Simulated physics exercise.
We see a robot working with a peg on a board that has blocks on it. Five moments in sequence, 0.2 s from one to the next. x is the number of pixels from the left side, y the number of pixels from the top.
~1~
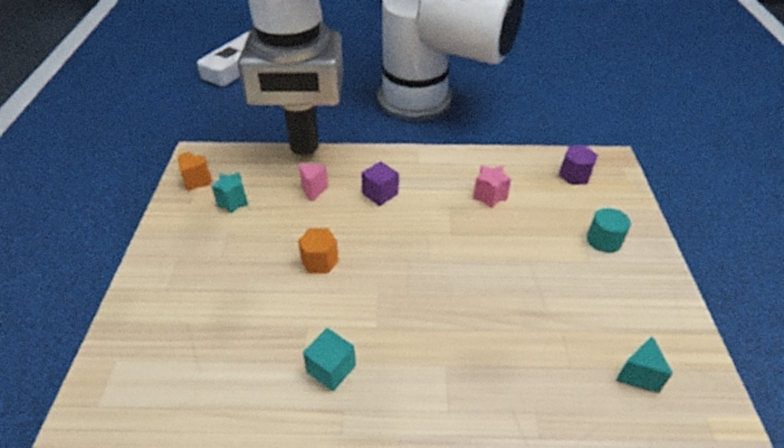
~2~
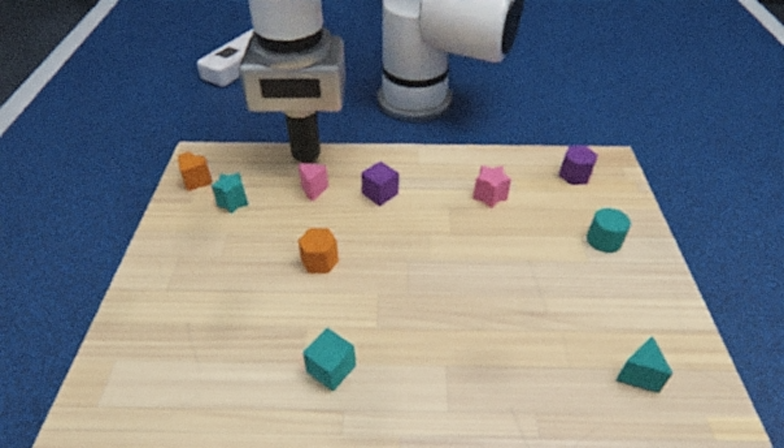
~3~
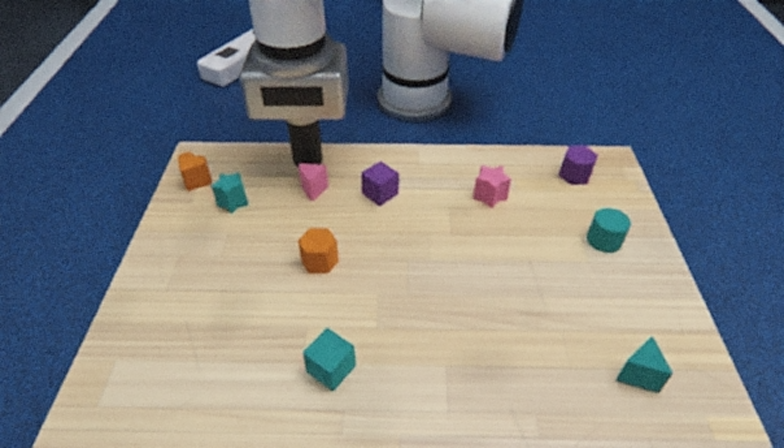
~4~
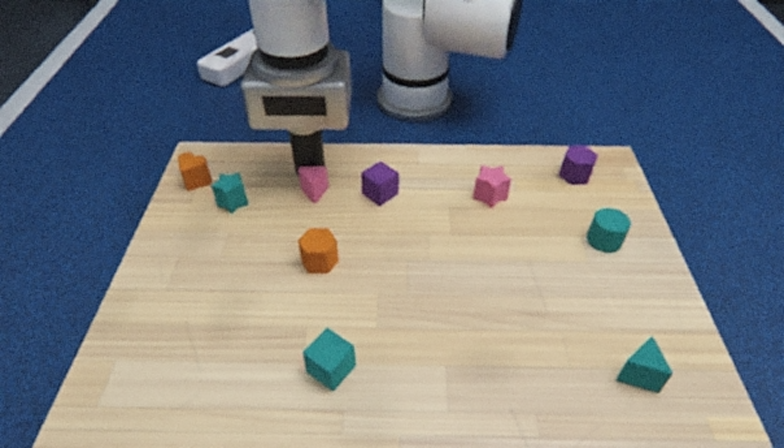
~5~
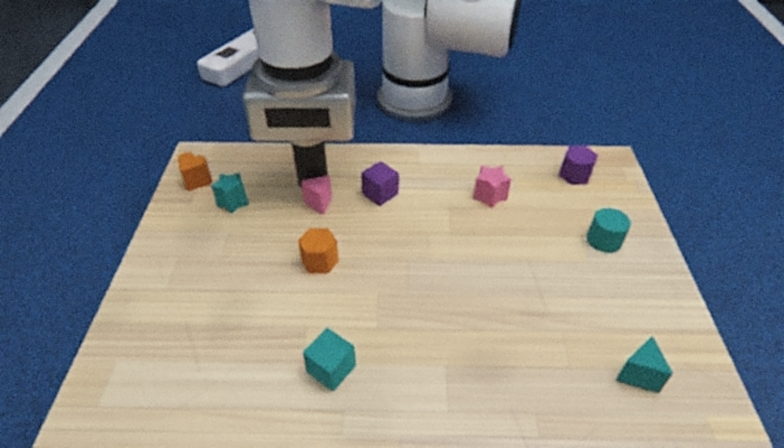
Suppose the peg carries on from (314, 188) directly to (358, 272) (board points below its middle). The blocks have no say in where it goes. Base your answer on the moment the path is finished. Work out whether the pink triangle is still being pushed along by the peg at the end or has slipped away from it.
My guess is it keeps its place ahead of the peg.
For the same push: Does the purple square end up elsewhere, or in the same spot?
Right where it was.
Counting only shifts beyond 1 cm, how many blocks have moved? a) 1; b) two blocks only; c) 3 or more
b (two blocks only)
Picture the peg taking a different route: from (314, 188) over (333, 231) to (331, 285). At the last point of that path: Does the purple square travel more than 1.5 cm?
In short: No.
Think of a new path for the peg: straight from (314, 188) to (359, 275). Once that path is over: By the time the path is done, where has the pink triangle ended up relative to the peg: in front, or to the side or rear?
The pink triangle is leading.
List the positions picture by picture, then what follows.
Lower end of the peg at (305, 146), tops of blocks, pink triangle at (311, 169), orange hexagon at (317, 239), purple square at (380, 172), in the first frame.
Peg at (306, 153), blocks as before, in the second frame.
Peg at (308, 160), blocks as before, in the third frame.
Peg at (311, 170), pink triangle at (312, 171), in the fourth frame.
Peg at (317, 183), pink triangle at (317, 183), orange hexagon at (317, 239), purple square at (380, 172), in the fifth frame.
On the path given first. One third of the way, peg at (327, 207); pink triangle at (331, 210).
Two thirds of the way, peg at (341, 234); pink triangle at (345, 240); orange hexagon at (314, 247), turned 30° clockwise.
At the end, peg at (357, 265); pink triangle at (360, 273), turned 15° clockwise; orange hexagon at (313, 249), turned 40° clockwise; purple square not moved.
